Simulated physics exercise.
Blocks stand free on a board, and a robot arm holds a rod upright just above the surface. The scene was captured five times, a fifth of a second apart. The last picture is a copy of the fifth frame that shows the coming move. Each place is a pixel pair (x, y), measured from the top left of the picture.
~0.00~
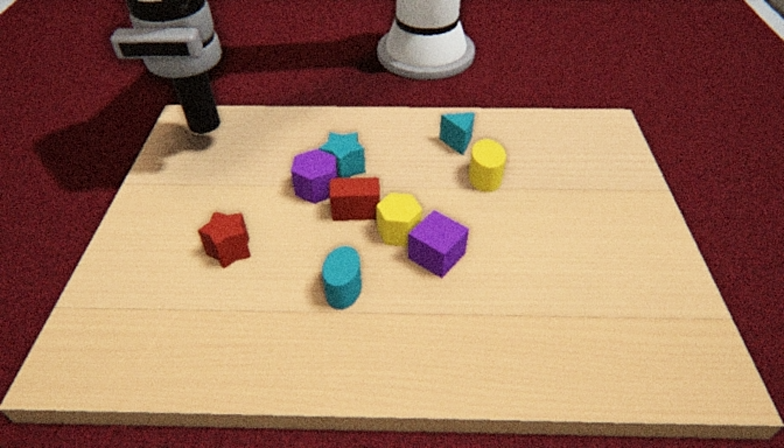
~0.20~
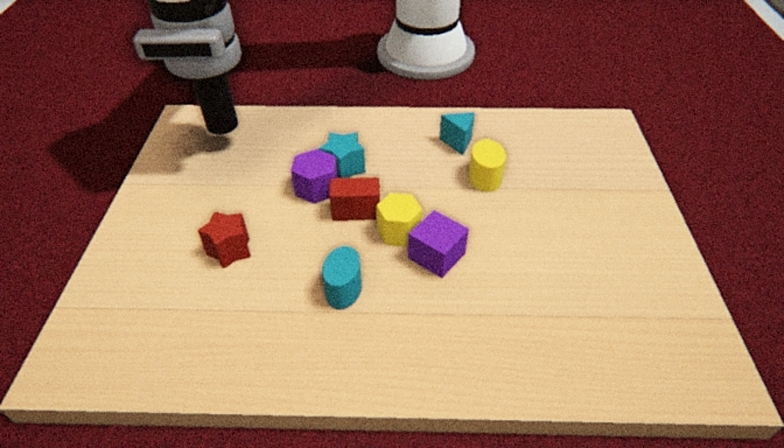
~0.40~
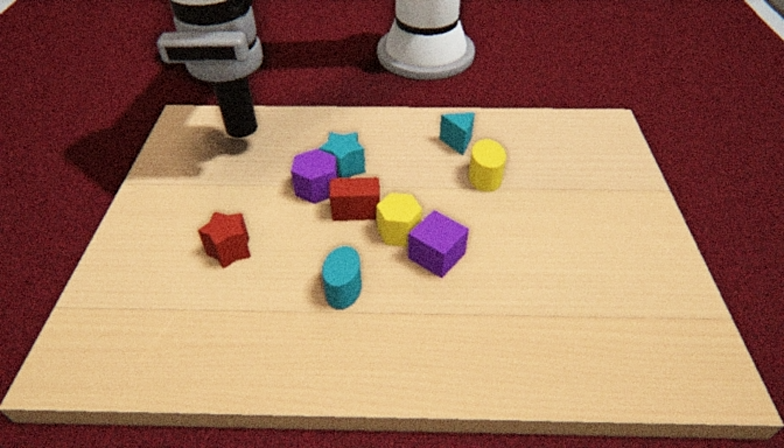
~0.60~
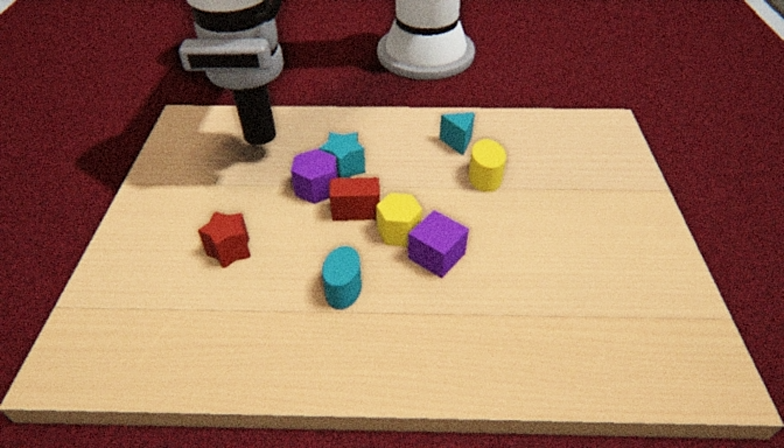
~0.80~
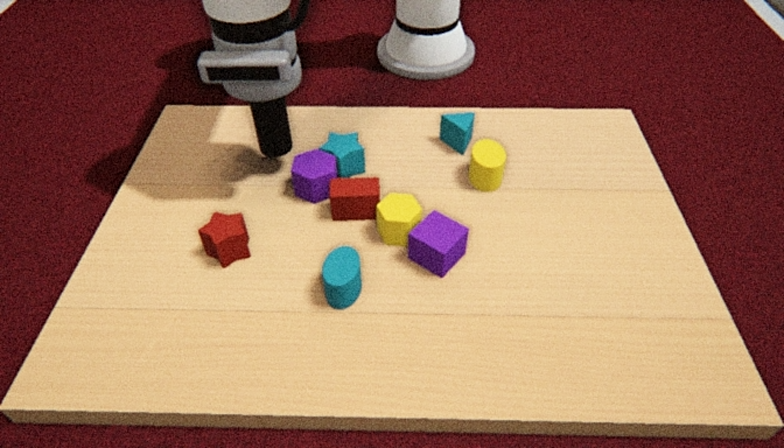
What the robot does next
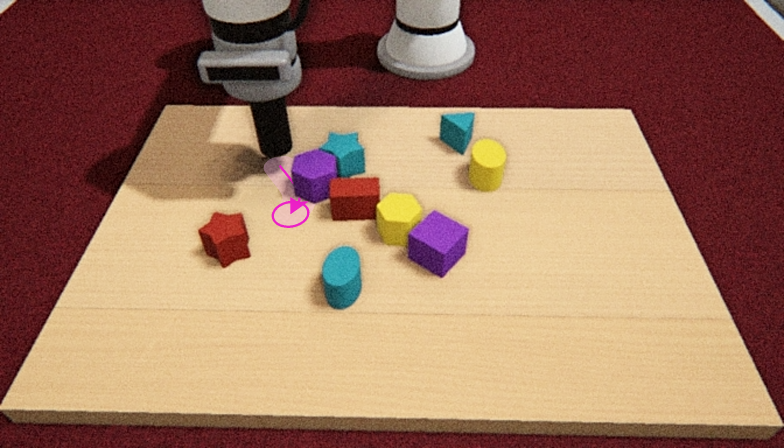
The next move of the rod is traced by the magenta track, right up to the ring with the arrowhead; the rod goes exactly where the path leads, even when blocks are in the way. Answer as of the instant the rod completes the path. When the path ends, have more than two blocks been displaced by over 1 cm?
My answer is no.
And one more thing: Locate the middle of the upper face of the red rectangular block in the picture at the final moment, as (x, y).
The middle of its upper face should be somewhere near (370, 197).
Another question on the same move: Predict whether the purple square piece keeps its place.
By then it is still where it was.
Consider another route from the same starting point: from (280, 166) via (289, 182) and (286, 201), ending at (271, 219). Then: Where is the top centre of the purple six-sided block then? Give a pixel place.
It will likely be found at (320, 179).
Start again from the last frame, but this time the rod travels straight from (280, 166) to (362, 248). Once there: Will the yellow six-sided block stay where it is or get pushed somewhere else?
My prediction: It moves.
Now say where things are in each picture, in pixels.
The first frame shows lower end of the rod (205, 125), tops of blocks, purple six-sided block (313, 163), turquoise star-shaped block (342, 143), red rectangular block (355, 186), yellow six-sided block (399, 206), purple square piece (439, 230).
The second frame shows rod (223, 126), blocks as before.
The third frame shows rod (242, 129), blocks as before.
The fourth frame shows rod (260, 136), blocks as before.
The fifth frame shows rod (276, 148), purple six-sided block (313, 163), turquoise star-shaped block (342, 143), red rectangular block (355, 186), yellow six-sided block (399, 206), purple square piece (439, 230).
The drawn path runs from (280, 166) over (291, 180) and (300, 196) to (291, 214).
On the path given first. Halfway along, rod (294, 169); purple six-sided block (327, 176); red rectangular block (364, 191), turned 20° anticlockwise.
At the end, rod (287, 195); purple six-sided block (328, 192), turned 40° anticlockwise; turquoise star-shaped block not moved; red rectangular block (370, 197), turned 50° anticlockwise; yellow six-sided block (405, 207), turned 10° clockwise; purple square piece not moved.
